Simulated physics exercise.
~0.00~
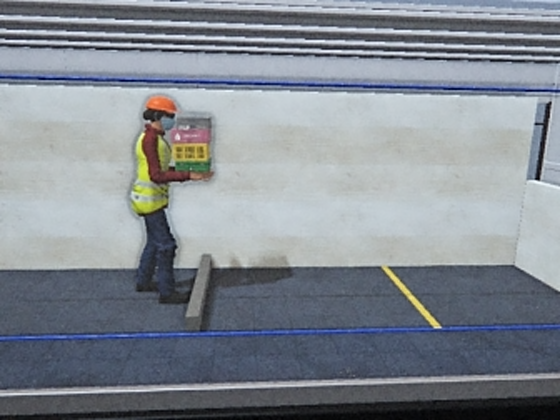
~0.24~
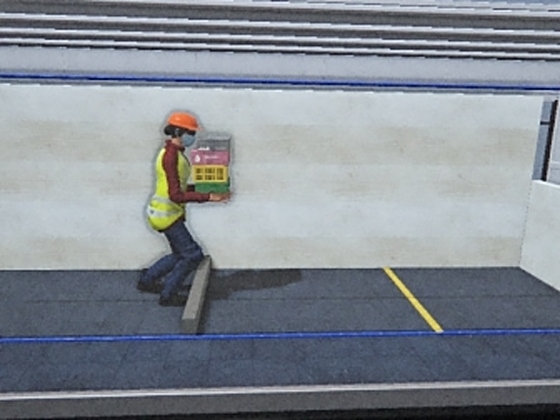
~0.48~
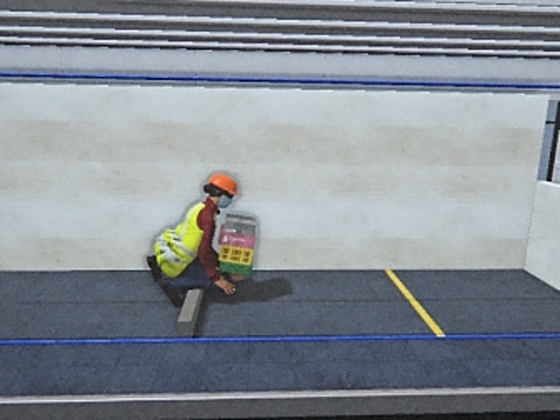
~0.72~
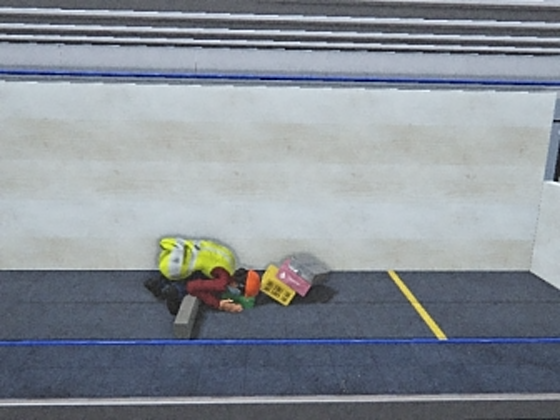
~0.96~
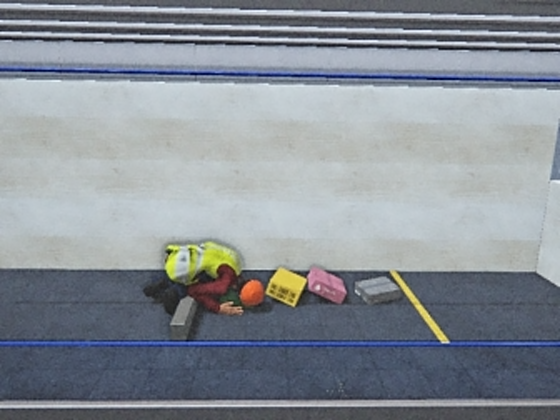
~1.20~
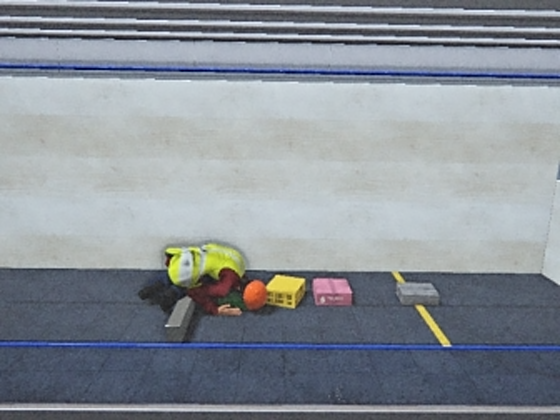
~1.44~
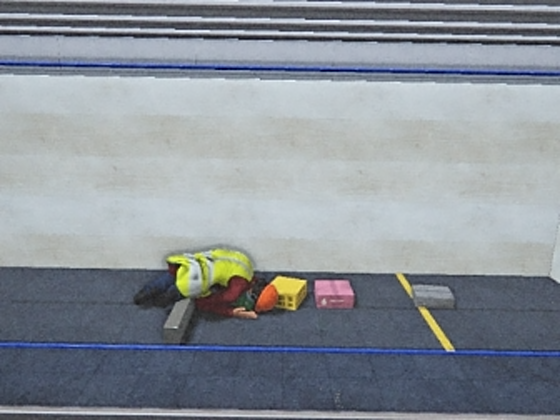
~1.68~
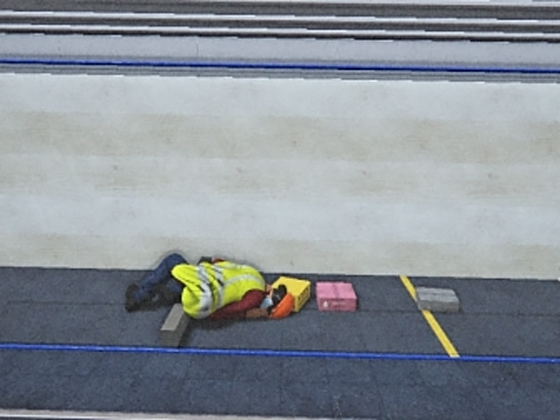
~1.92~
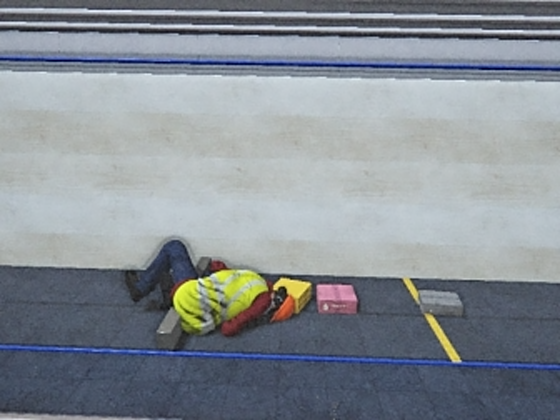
A masked worker in an orange helmet and yellow vest, carrying stacked boxes and crates, falls forward over a low rail and spills them rightward, ending curled on the floor beside the yellow crate and pink carton, short of the yellow line, while the grey carton rests just beyond it.
